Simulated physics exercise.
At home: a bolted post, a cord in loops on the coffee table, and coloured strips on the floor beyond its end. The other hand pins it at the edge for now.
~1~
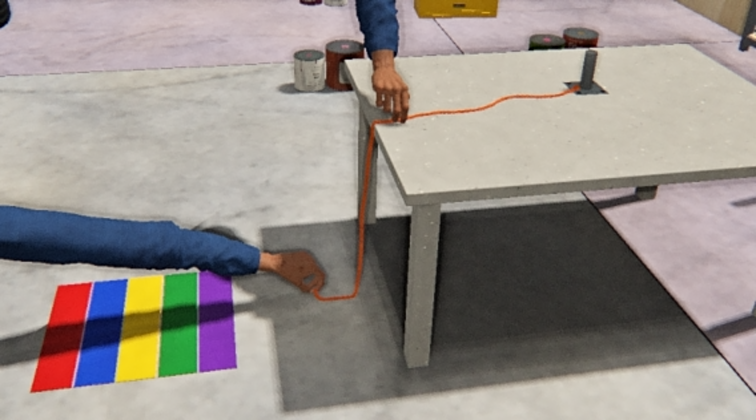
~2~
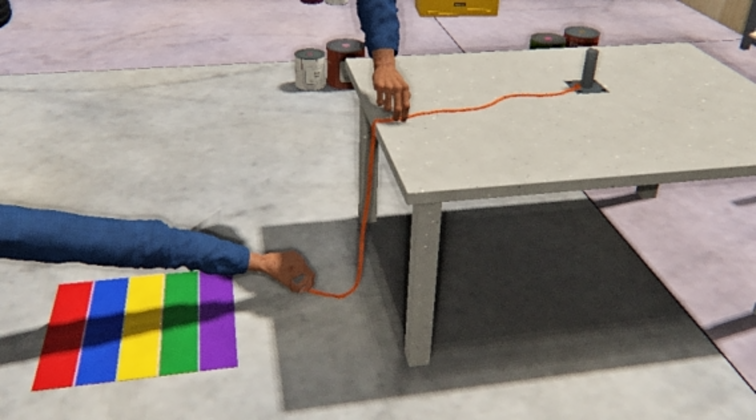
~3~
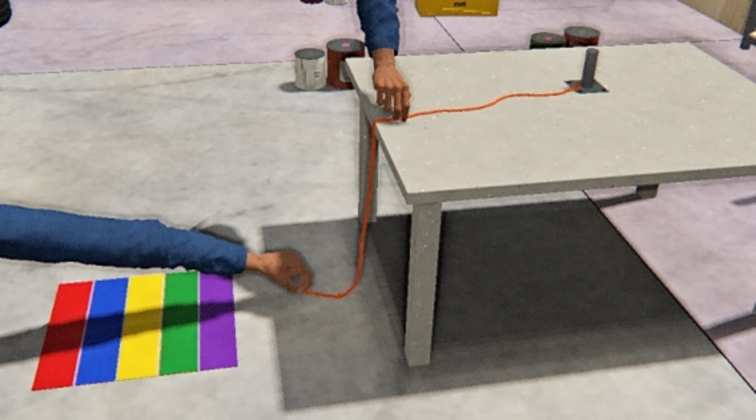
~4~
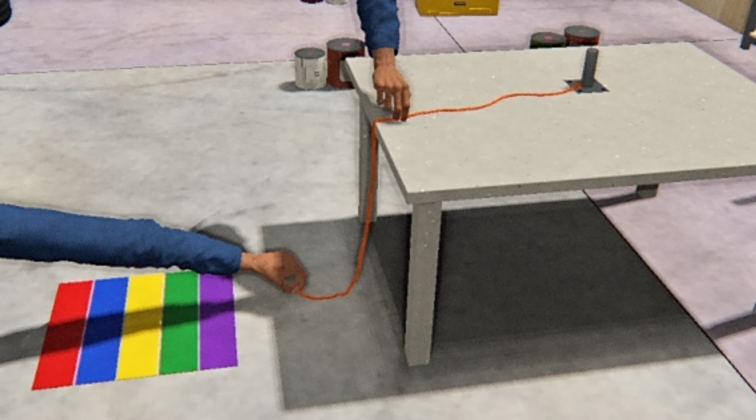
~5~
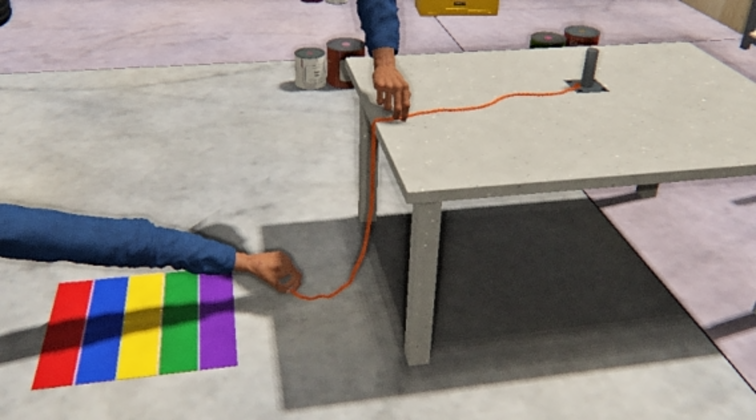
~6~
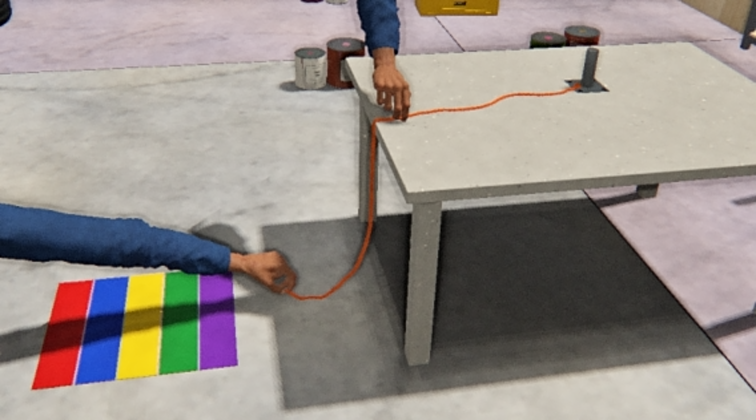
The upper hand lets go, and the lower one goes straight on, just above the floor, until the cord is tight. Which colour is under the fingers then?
The end stops over the green strip.
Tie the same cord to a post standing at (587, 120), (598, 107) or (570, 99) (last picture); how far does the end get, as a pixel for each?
About (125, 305), (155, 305) and (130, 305).
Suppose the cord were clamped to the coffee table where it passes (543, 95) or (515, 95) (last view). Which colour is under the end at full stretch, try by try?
Try by try: Green; green.
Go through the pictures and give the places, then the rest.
The first picture shows end (314, 289); purple (217, 350); green (178, 354); yellow (138, 359); blue (97, 363); red (56, 368).
The second picture shows end (304, 289); cord through (554, 95) (493, 104) (420, 114) (372, 152) (364, 223) (357, 283).
The third picture shows end (302, 289).
The fourth picture shows end (296, 289); cord through (554, 94) (493, 103) (420, 114) (374, 151) (368, 222) (353, 282).
The fifth picture shows end (291, 289).
The sixth picture shows end (286, 290); cord through (554, 94) (493, 103) (420, 113) (373, 151) (370, 222) (345, 279).
Soon after, end near (257, 293); short of the strips.
After that, end near (208, 298); over purple.
At the stop, end near (179, 301); over green. It gets as far as the green strip.
